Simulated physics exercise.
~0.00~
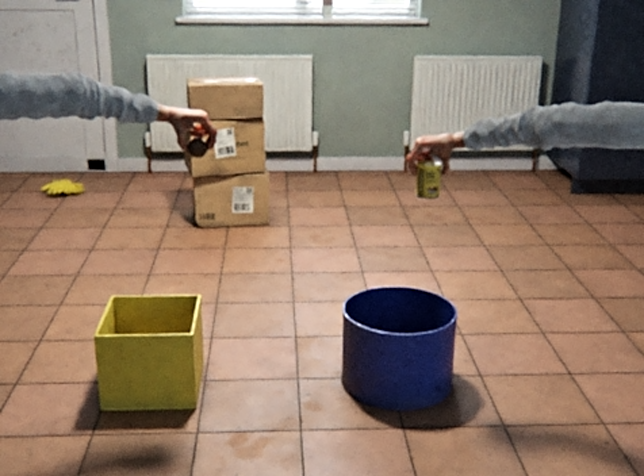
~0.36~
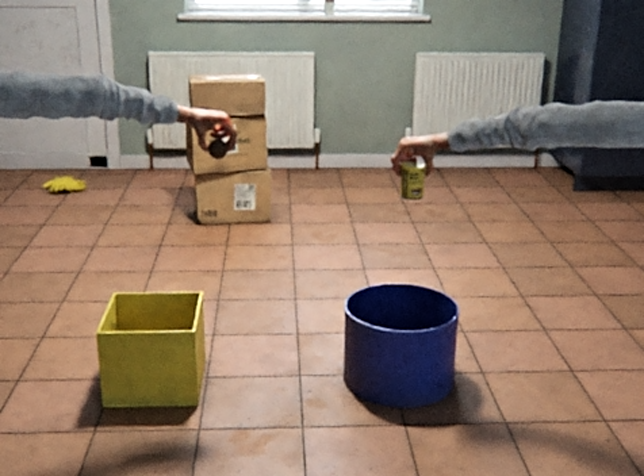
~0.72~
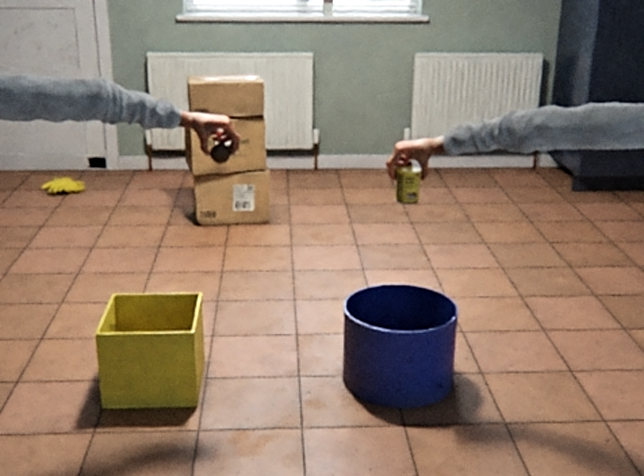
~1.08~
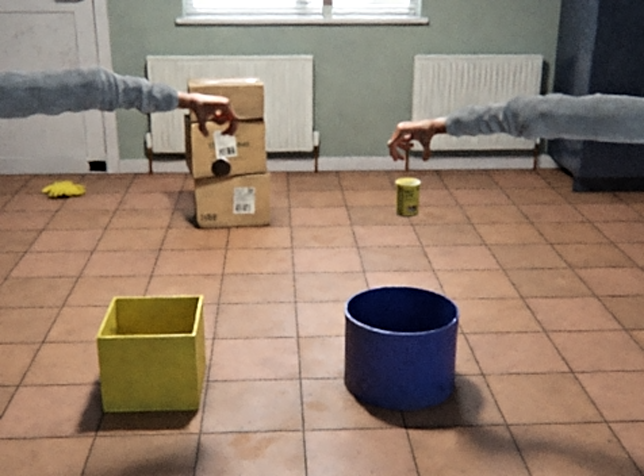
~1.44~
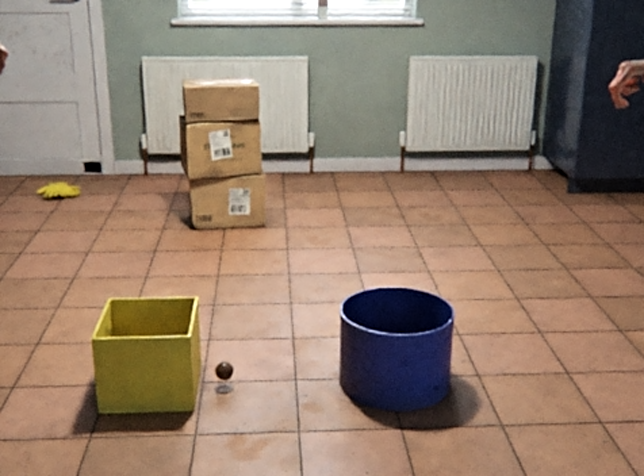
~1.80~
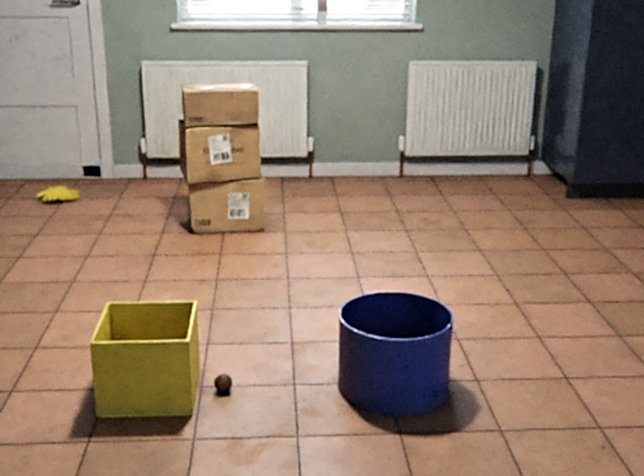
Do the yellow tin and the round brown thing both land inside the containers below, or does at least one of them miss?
At least one misses. The yellow tin lands inside the blue bucket, but the round brown thing misses the yellow box and ends up on the floor beside it.
